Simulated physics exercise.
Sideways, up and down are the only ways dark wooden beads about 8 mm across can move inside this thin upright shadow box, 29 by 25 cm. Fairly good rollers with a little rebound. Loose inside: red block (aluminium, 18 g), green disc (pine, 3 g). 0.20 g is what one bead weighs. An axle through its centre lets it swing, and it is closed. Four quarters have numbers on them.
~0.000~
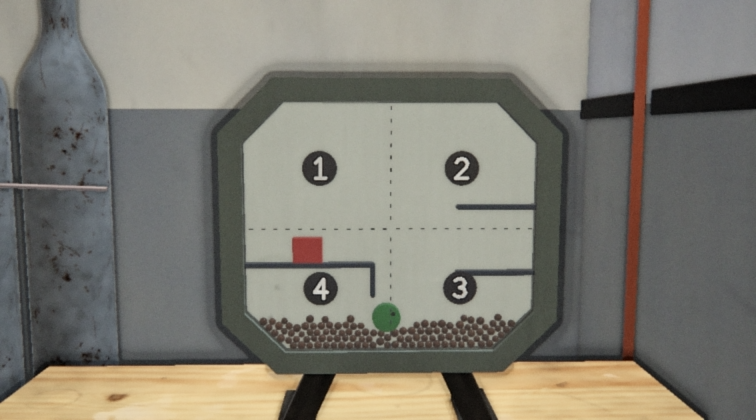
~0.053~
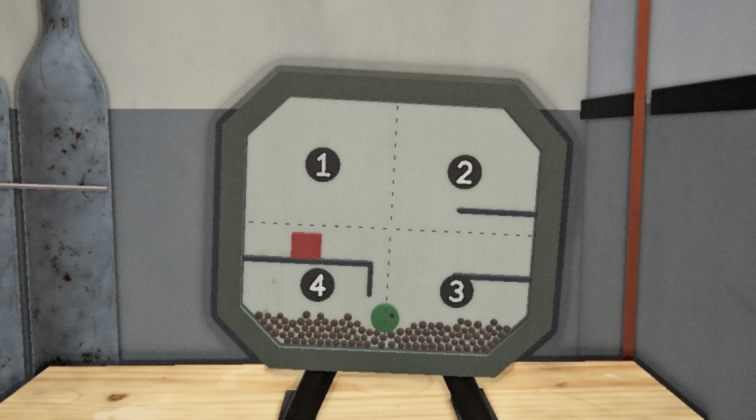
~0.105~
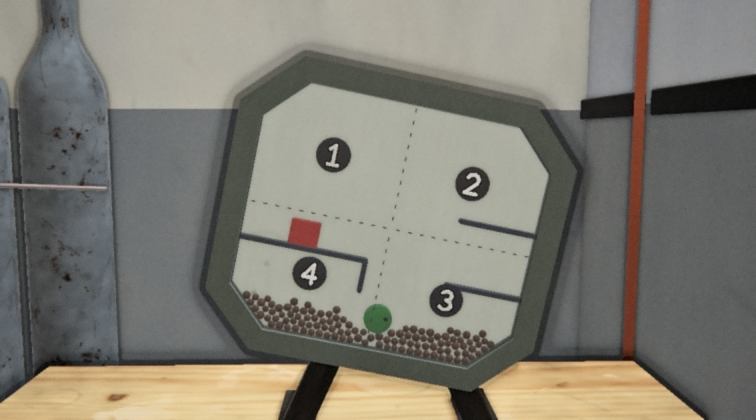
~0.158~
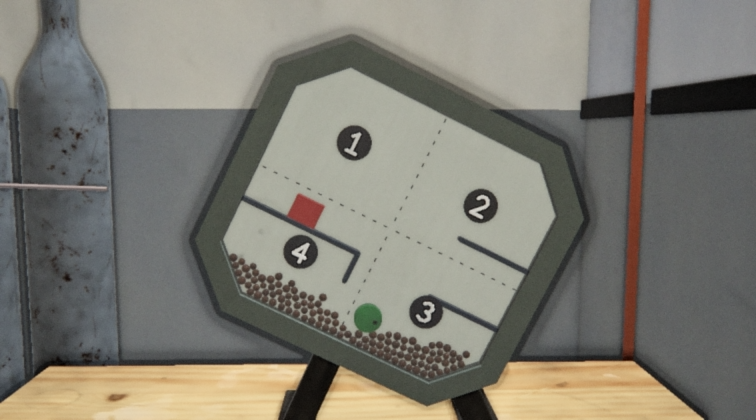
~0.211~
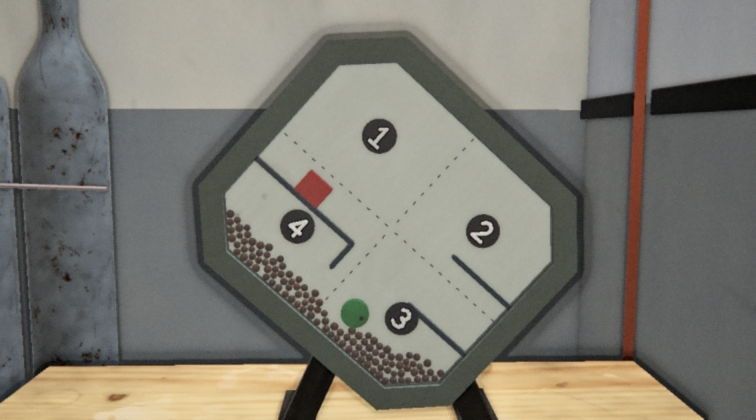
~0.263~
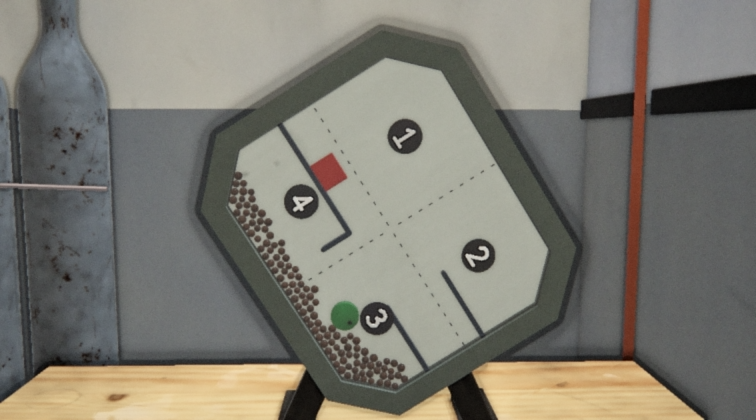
Eight-sided framed box with four numbered quarters turning steadily clockwise, brown beads inside shifting alongside a red block and green disc.
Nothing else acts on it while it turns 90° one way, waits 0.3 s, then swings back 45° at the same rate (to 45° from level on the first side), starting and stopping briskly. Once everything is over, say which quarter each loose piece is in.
Red block - 3, green disc - 3.
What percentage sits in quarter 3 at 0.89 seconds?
About 95 percent of the load.
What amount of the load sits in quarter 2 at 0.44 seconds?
Roughly 0 per cent of it.
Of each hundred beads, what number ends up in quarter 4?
About 0 %.
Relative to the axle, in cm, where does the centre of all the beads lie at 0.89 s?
The middle sits around 4 cm left and 11 cm below.
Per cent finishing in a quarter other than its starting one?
Around 50 percent.
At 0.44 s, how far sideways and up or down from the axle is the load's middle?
Roughly 9 centimetres to the left and 6 centimetres below.
By 0.44 s, it stands 90° clockwise; the beads' middle is 9 cm left of and 6 cm below the centre; no. 3, 80 %, no. 4, 20 %; red block in no. 2; green disc in no. 3.
By 0.89 s, it stands 66° clockwise; the beads' middle is 4 cm left of and 11 cm below the centre; no. 3, 95 %; red block in no. 3; green disc in no. 3.
By 1.03 s, it stands 45° clockwise; the beads' middle is in line with and 12 cm below the centre; no. 3, 100 %; red block in no. 3; green disc in no. 3.
At rest by 1.6 s, it stands 45° clockwise; no. 1, 0 %, no. 2, 0 %, no. 3, 100 %, no. 4, 0 %; red block in no. 3; green disc in no. 3.
